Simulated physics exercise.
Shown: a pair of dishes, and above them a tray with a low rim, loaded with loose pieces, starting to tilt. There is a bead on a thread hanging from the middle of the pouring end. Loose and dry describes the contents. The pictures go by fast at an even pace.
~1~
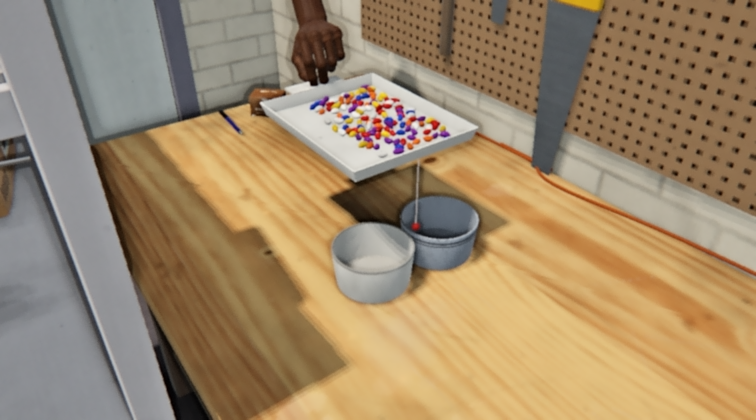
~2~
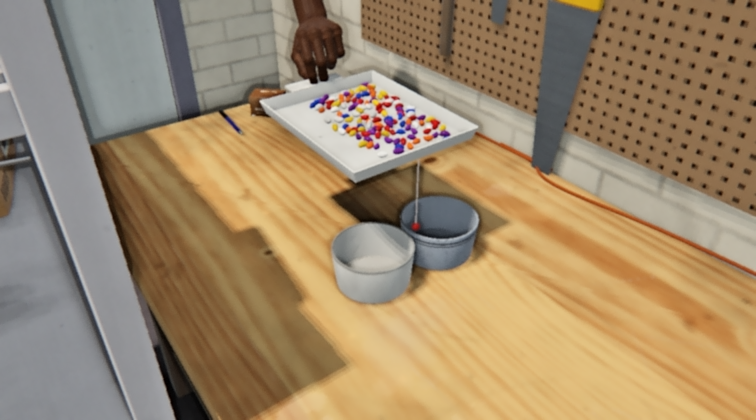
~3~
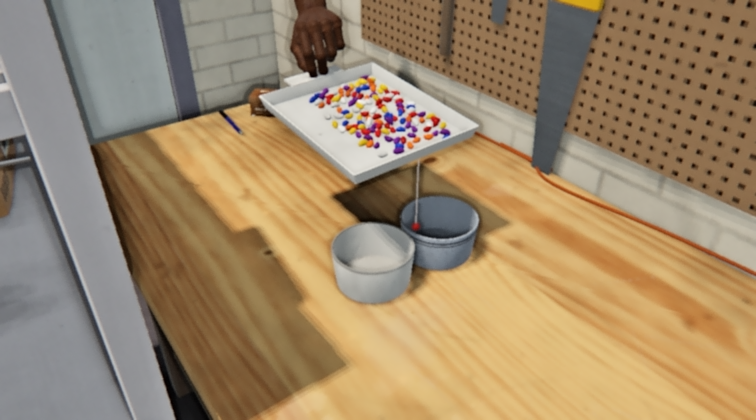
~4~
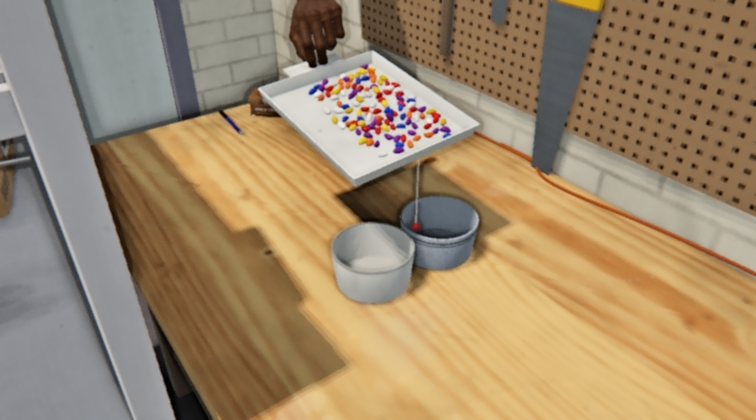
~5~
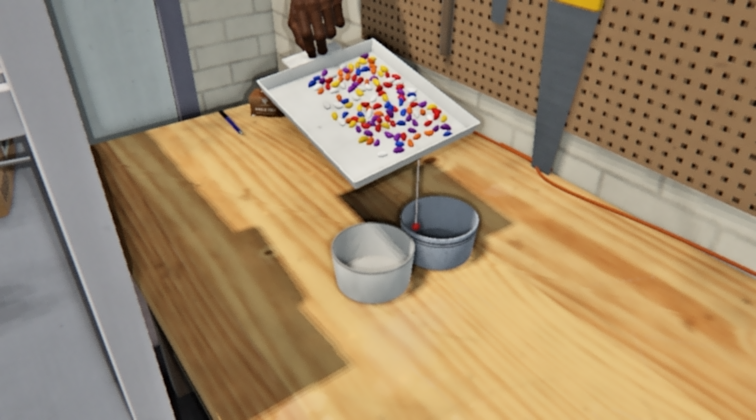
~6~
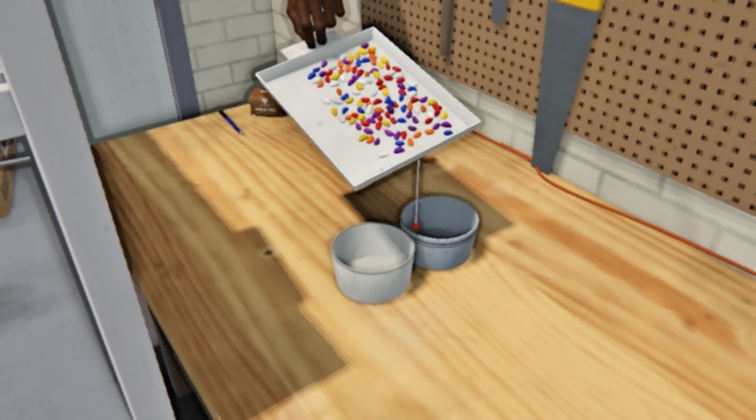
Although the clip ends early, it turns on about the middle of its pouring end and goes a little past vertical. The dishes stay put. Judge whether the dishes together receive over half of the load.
They receive over half of it.
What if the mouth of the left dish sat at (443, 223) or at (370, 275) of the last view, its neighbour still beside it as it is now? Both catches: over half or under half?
Catch, run one: Below the halfway mark; run two: Past the halfway mark.
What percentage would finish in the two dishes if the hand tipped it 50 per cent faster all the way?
About 60 in a hundred.
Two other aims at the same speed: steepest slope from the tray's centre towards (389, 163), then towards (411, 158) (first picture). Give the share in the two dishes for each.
Case one 40 %; case two 10 %.
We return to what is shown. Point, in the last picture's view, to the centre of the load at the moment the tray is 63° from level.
Somewhere about pixel (377, 154).
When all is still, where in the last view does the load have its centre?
Roughly at (371, 287).
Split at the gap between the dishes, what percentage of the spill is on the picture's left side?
About 70 percent of the spill.
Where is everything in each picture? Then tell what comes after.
Corners of the pouring end near (355, 168) and (472, 127), level; middle of the load near (377, 121), jelly beans; left dish near (397, 282); right dish near (464, 249); bead on its thread near (416, 226), in the first frame.
Corners of the pouring end near (355, 169) and (472, 126), level; middle of the load near (377, 120), in the second frame.
Corners of the pouring end near (355, 171) and (473, 125), tipped barely, lowest at the left corner; middle of the load near (377, 116), in the third frame.
Corners of the pouring end near (356, 174) and (473, 123), tipped a little, lowest at the left corner; middle of the load near (377, 111), in the fourth frame.
Corners of the pouring end near (356, 178) and (474, 122), tipped a little, lowest at the left corner; middle of the load near (377, 106), in the fifth frame.
Corners of the pouring end near (356, 181) and (475, 120), tipped clearly, lowest at the left corner; middle of the load near (377, 101); left dish near (397, 282); right dish near (464, 249), in the sixth frame.
Shortly afterwards, tray tipped steeply; all but a few on the tray; a little in the air.
Next, tray tipped past a quarter turn; near two thirds on the tray; near a quarter in the left dish; a little outside both; a little in the air.
Some moments later, tray tipped past a quarter turn; the bulk in the left dish; near a quarter outside both.
In the end, tray tipped past a quarter turn; the bulk in the left dish; none at all in the right dish; near a quarter outside both.
